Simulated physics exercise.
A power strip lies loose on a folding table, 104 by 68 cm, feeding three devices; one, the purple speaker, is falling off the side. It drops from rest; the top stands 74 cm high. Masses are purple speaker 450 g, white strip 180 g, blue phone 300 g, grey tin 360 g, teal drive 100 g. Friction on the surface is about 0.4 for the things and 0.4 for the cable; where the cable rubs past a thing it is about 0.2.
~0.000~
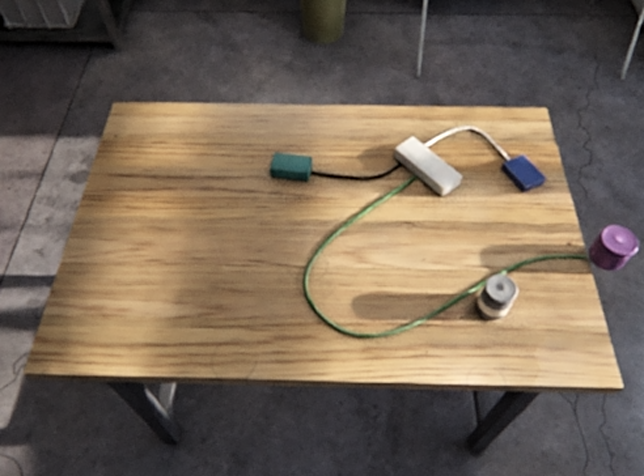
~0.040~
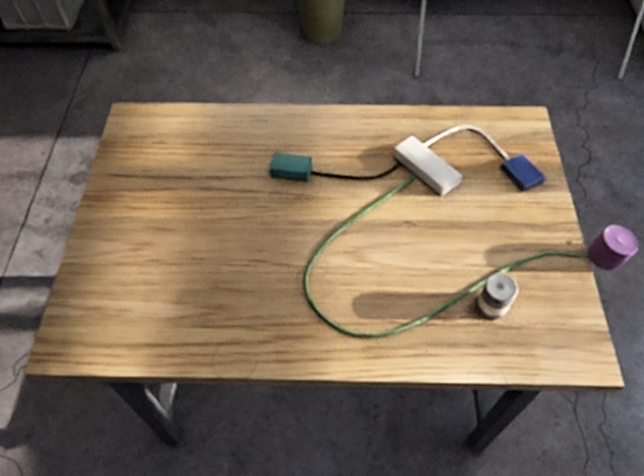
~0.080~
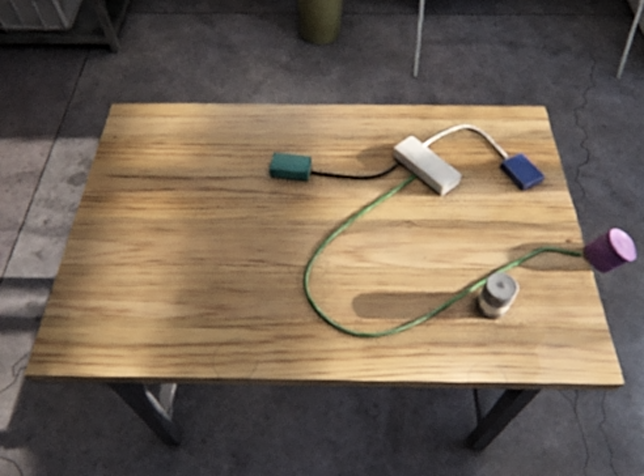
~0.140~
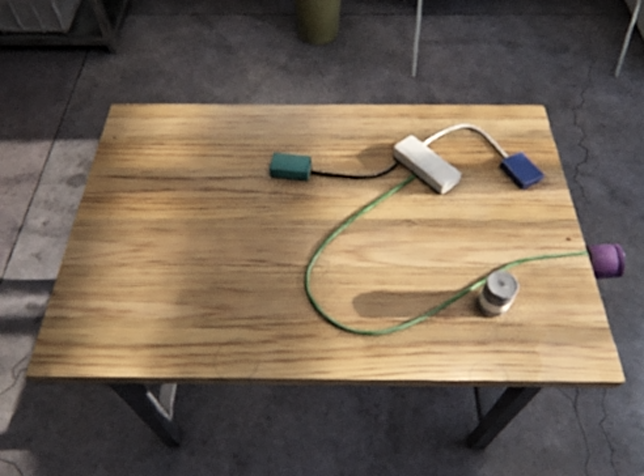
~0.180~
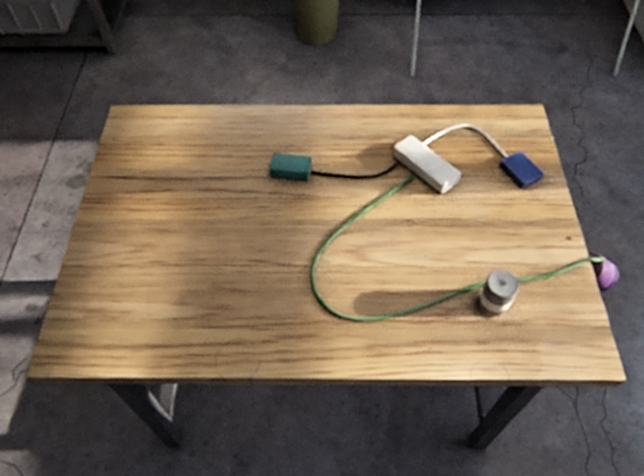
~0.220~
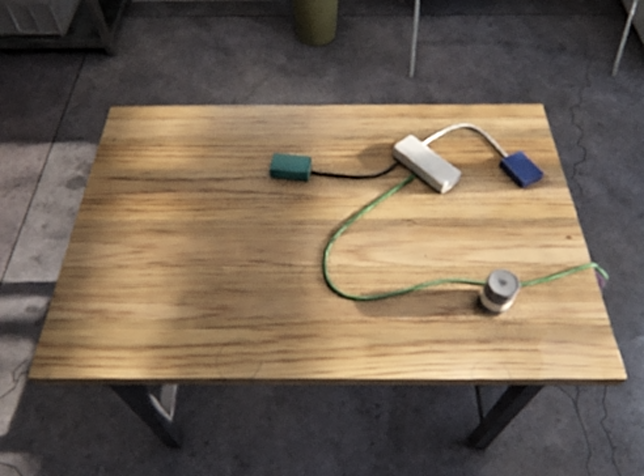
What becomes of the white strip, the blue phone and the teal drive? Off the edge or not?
The white strip keeps to the top, the blue phone stays on, the teal drive stays on.
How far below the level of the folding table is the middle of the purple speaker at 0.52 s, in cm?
Some 70 cm.
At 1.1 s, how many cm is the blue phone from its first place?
Some 0 cm.
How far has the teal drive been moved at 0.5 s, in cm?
About 5 cm.
By 0.5 s, the strip's end of the green cable at (440, 177); teal drive 5 cm off its start, white strip 2 cm off its start, purple speaker over the edge.
By 0.8 s, the strip's end of the green cable at (441, 177); teal drive 14 cm off its start, white strip 2 cm off its start, purple speaker over the edge.
By 1.1 s, the strip's end of the green cable at (441, 177); teal drive 14 cm off its start at (357, 163), white strip 2 cm off its start at (437, 158), purple speaker over the edge.
By 1.4 s, the strip's end of the green cable at (441, 177); teal drive 14 cm off its start, white strip 2 cm off its start, purple speaker over the edge.
By 2.6 s, the strip's end of the green cable at (441, 177); teal drive 14 cm off its start at (357, 163), white strip 2 cm off its start at (437, 158), blue phone 0 cm off its start at (523, 166), purple speaker over the edge.
